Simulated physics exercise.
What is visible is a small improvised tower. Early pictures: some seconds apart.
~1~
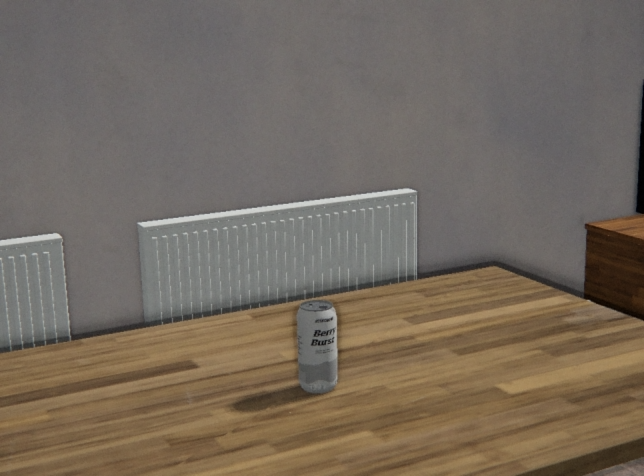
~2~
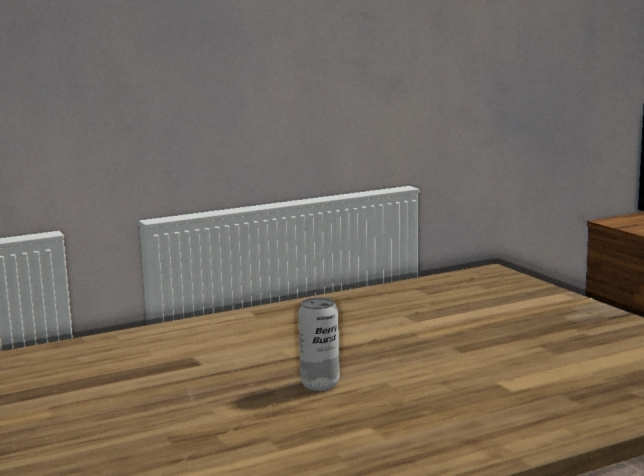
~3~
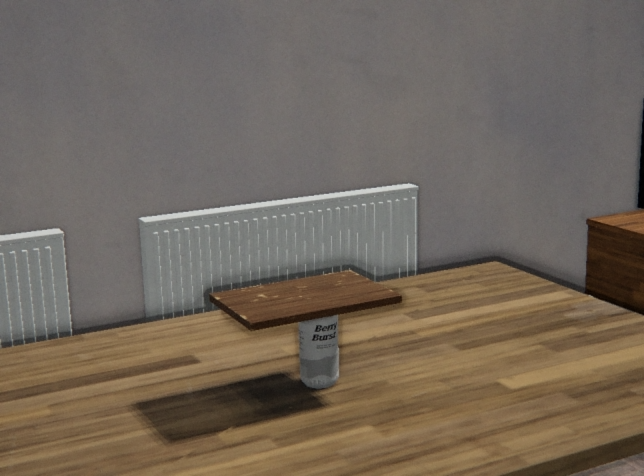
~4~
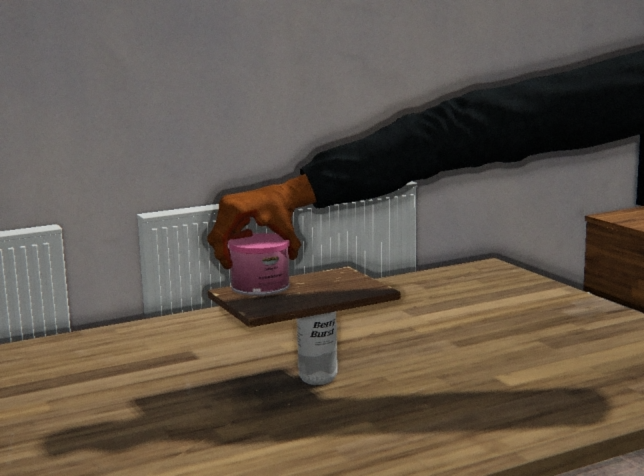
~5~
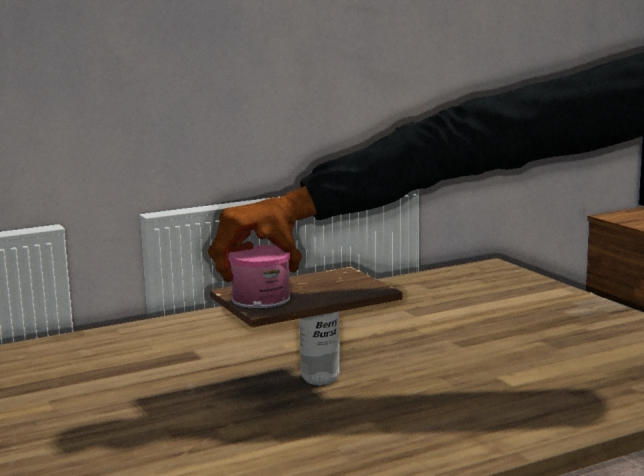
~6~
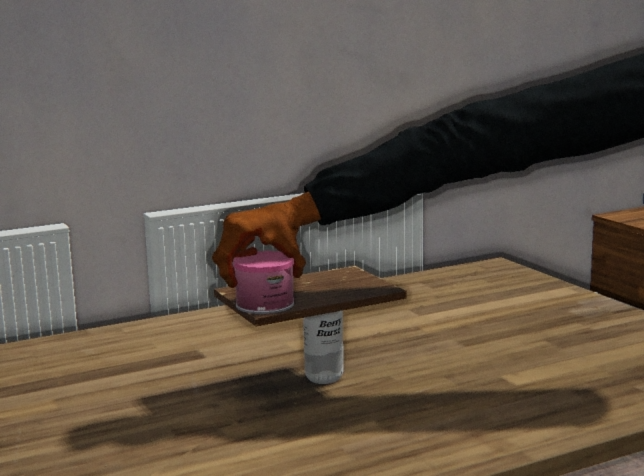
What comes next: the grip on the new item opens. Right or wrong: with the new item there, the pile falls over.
Right, it falls over.
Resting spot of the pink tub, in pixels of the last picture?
The object ends up somewhere around (238, 382).
Then, 0.30 s past the last view, pink tub now fallen; brown board rocked 47° from its first pose.
Then, 0.40 s past the last view, brown board on its side.
Then, 0.60 s past the last view, pink tub resting near (240, 382).
Then, 0.80 s past the last view, brown board now fallen; white can rocked 10° from its first pose.
Finally, fallen, brown board and pink tub; moved from the start, white can. Final places as the last picture's camera would see them, pink tub near (239, 382). The stack gives way.
